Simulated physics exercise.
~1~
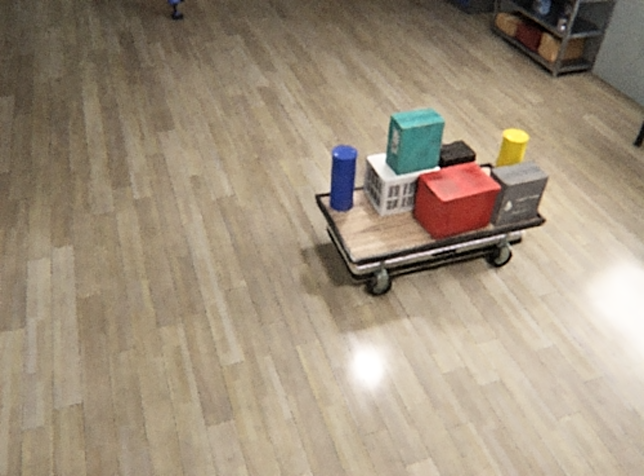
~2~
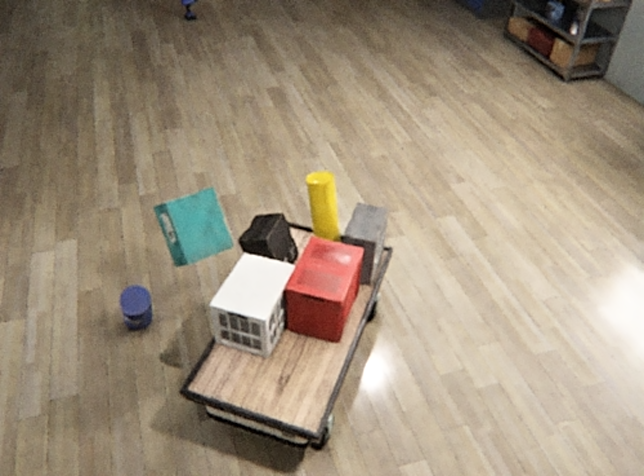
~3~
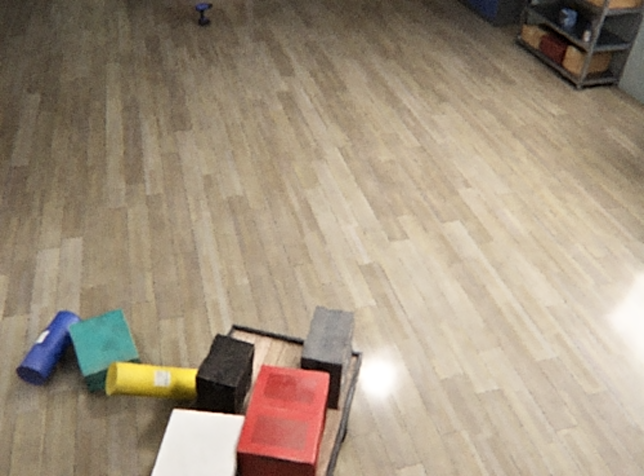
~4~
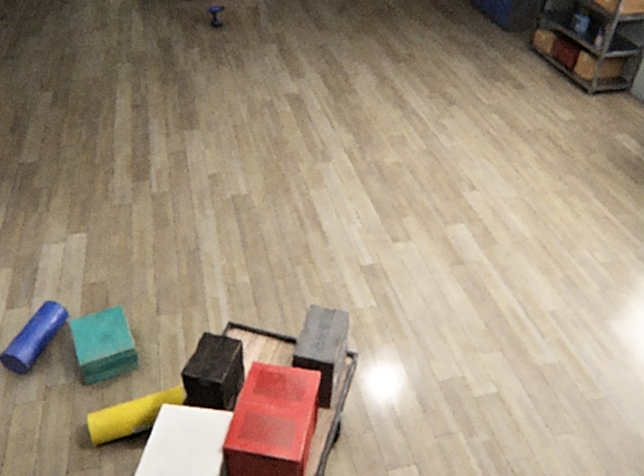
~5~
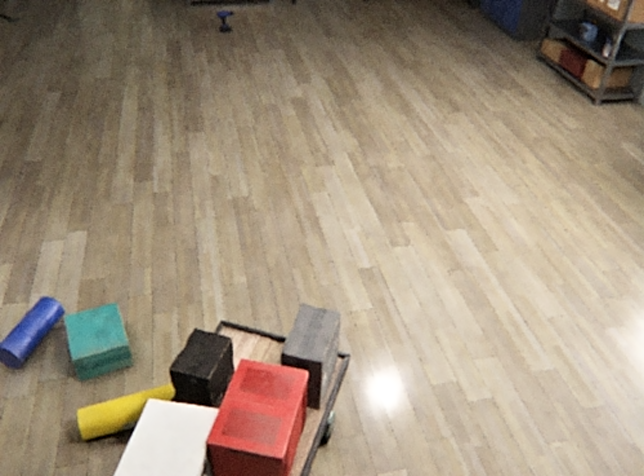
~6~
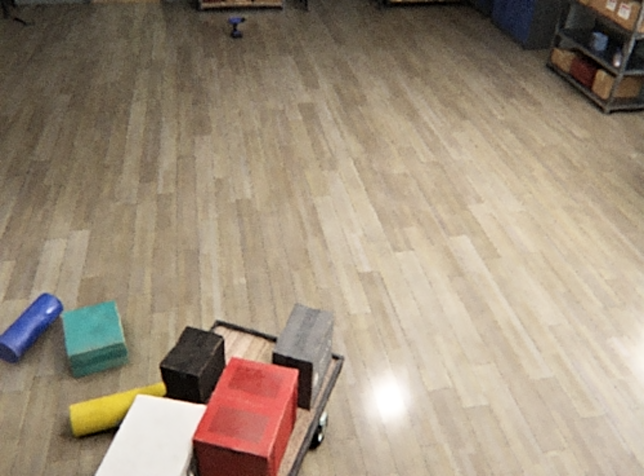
On a wood-plank floor, a loaded flat cart rolled toward the lower left and turned, spilling its blue canister, turquoise box and yellow canister, which ended up lying on the floor beside it, while the white crate and red, black and grey boxes stayed aboard.
